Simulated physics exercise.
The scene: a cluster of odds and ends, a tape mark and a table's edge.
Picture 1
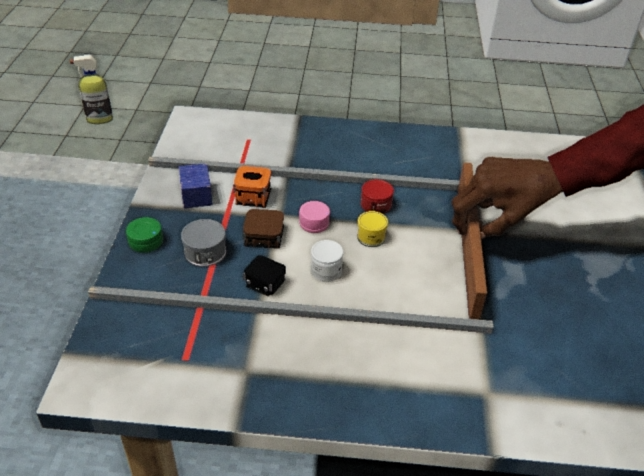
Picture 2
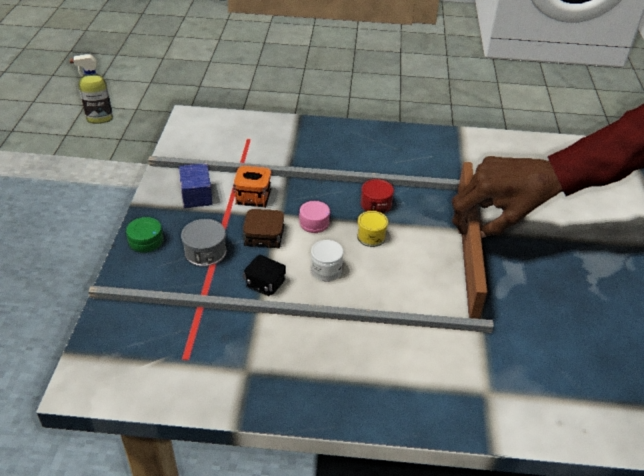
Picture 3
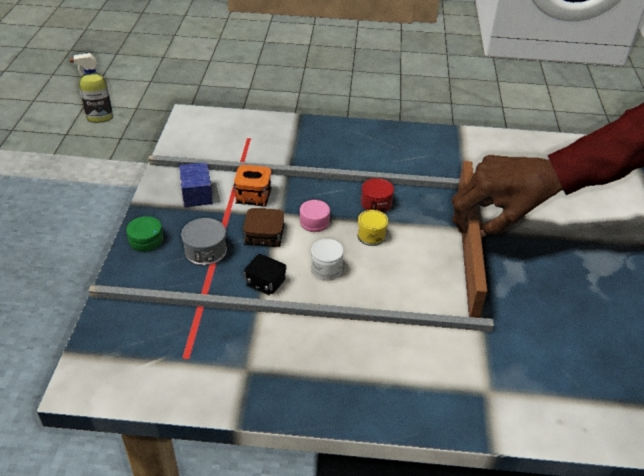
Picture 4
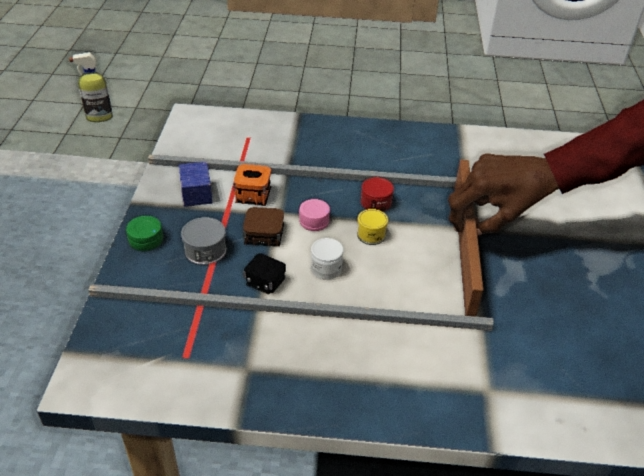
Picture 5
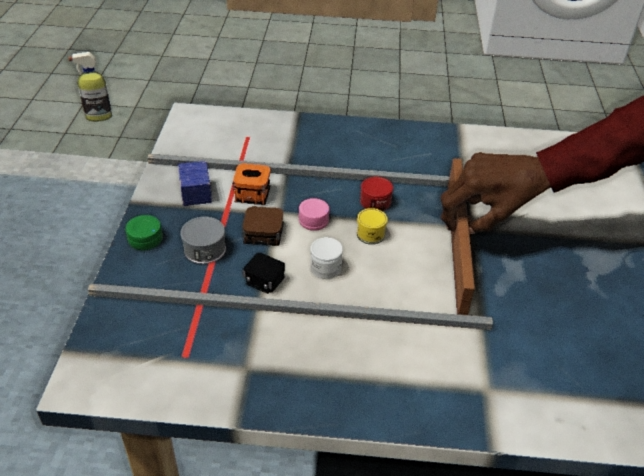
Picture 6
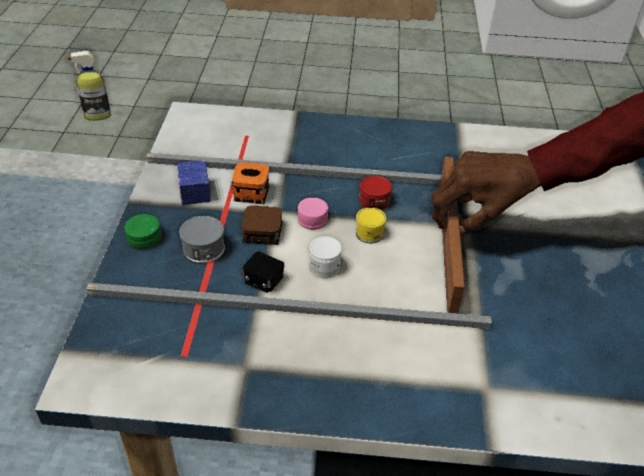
Hand holding a wooden board still, then sliding it slightly left between rails, small coloured objects and red tape staying unmoved.
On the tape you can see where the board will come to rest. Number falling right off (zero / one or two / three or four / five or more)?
Zero.
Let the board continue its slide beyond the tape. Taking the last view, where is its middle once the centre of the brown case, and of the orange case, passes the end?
Near (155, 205), then near (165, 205).
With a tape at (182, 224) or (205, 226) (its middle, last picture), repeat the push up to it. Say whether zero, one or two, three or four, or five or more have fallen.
For the first tape, just one or two; for the second, zero.
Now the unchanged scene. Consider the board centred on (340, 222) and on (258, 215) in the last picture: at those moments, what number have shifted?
4, then 9.
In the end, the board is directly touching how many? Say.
The number is 5.
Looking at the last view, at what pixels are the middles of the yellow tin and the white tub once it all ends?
The yellow tin comes to rest close to (209, 212), while the white tub rests close to (196, 247).
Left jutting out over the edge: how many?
The answer comes to 0.
Soon after, none off yet; green lid at rest near (143, 232); blue block at rest near (194, 183); grey tin at rest near (203, 239).
In the end, the number that fall off is zero.
